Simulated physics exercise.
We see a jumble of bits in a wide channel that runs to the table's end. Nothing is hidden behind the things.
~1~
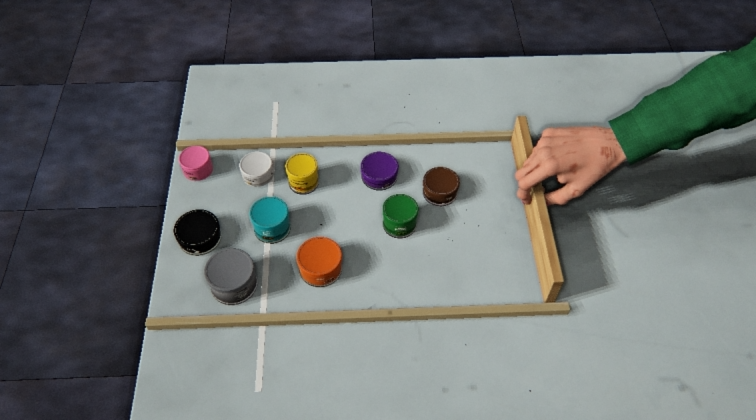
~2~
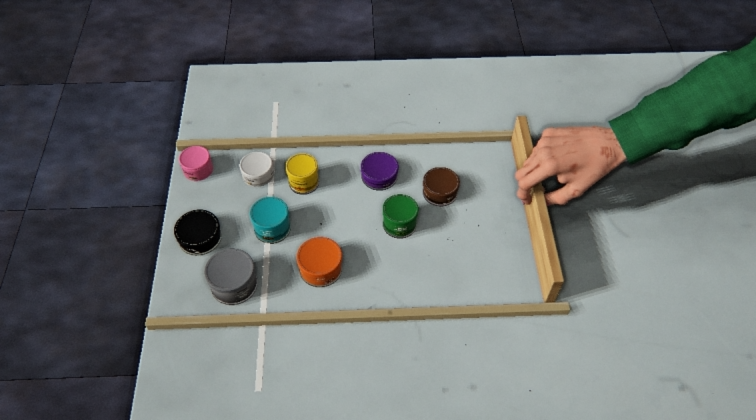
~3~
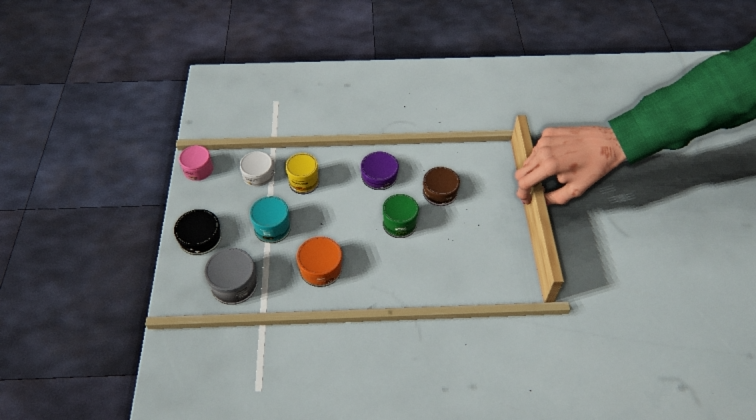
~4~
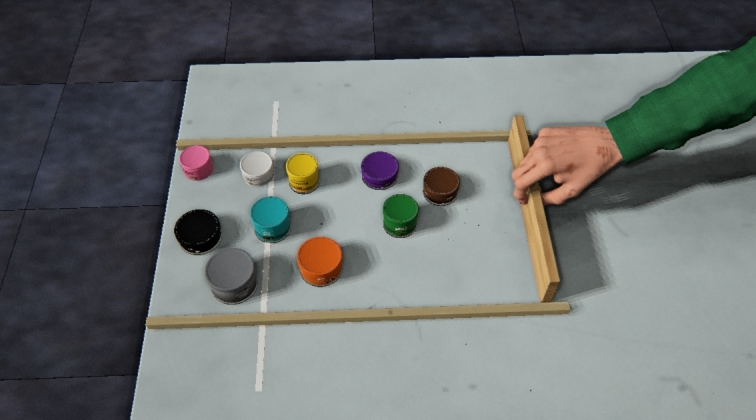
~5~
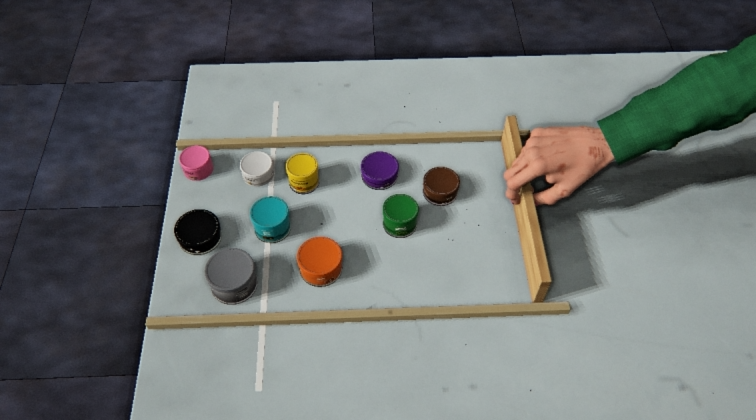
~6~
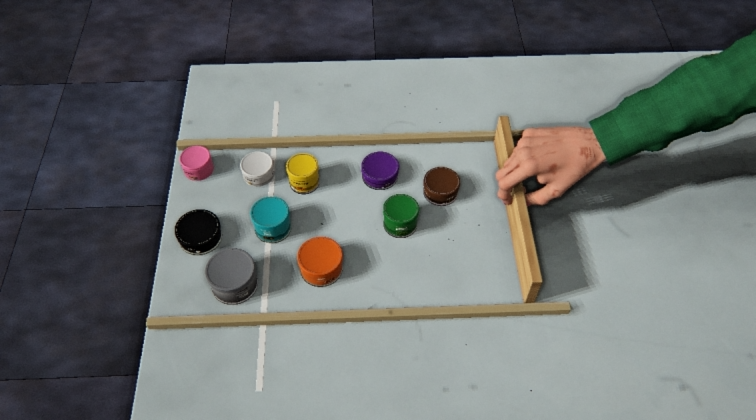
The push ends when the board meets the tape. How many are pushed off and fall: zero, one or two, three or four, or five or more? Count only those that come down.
As it turns out, the number that fall off is zero.
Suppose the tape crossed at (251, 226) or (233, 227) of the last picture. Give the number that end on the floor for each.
In that order 1 and 2.
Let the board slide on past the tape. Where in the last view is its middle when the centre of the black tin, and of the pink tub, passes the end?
Its middle is around (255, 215) and around (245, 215).
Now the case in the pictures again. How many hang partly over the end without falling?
Overhanging: 1.
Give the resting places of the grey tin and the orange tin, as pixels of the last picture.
Near (199, 283) and (243, 265).
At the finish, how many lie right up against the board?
The number is 4.
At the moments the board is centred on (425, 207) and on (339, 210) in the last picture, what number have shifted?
First 2, then 5.
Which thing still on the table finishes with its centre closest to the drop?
That is the black tin.
Soon after, none off yet; pink tub at rest near (197, 163); black tin at rest near (199, 232); grey tin at rest near (232, 276).
At rest, the number that fall off is zero.
